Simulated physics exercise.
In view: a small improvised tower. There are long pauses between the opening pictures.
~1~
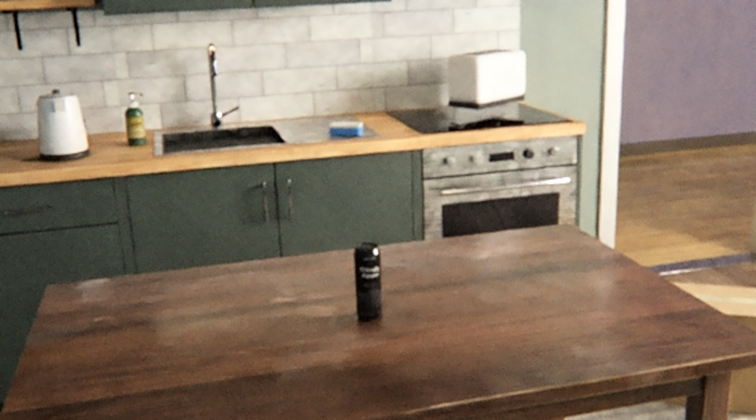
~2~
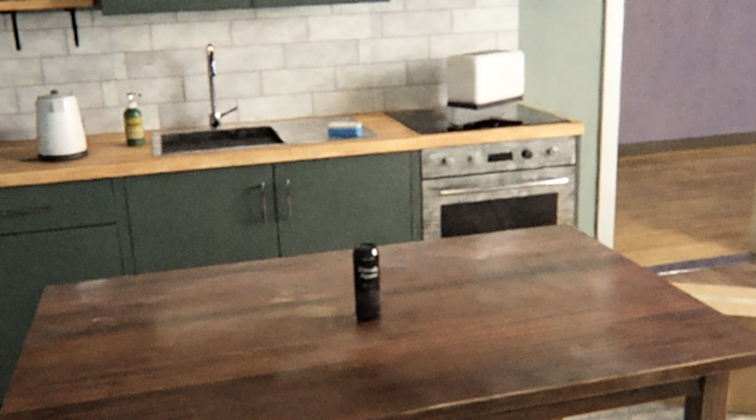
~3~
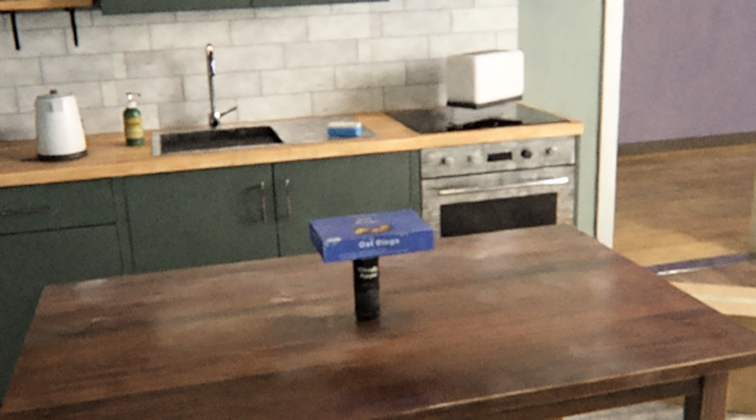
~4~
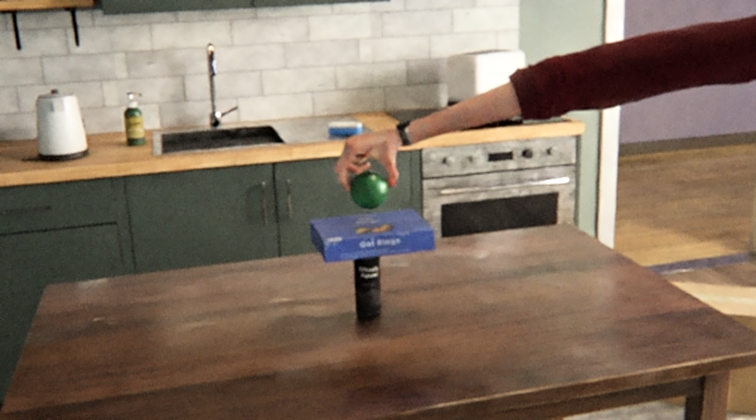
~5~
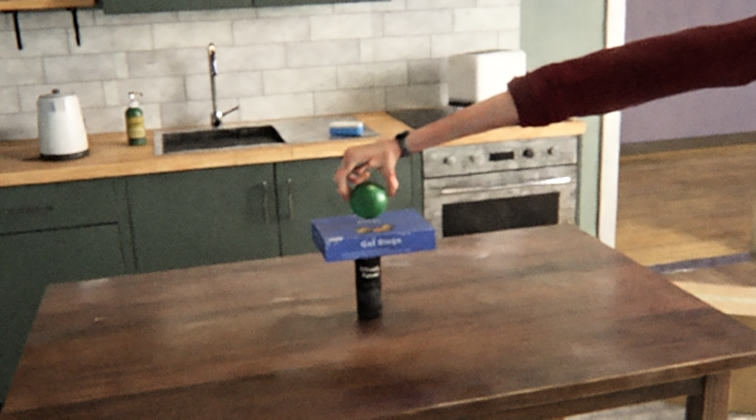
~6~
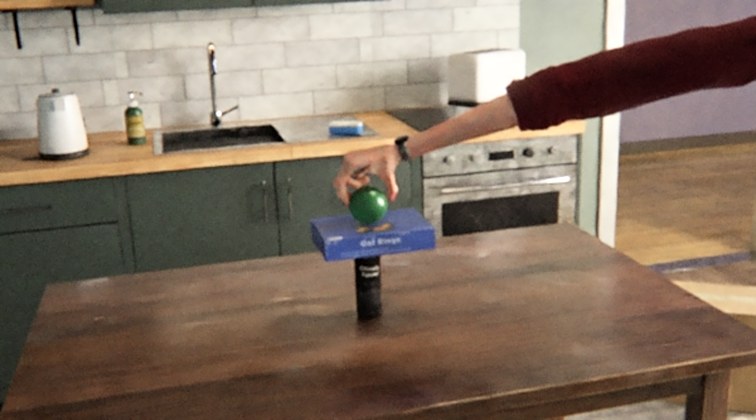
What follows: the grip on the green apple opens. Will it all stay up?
It keeps its balance.
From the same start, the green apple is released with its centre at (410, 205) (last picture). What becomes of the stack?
Then it gives way.
Then, 0.20 s after the last picture, nothing has stirred.
Then, 0.50 s after the last picture, green apple resting near (368, 205).
At rest, all 3 in place. Seen from the same camera at the end, green apple near (368, 205). The stack holds.
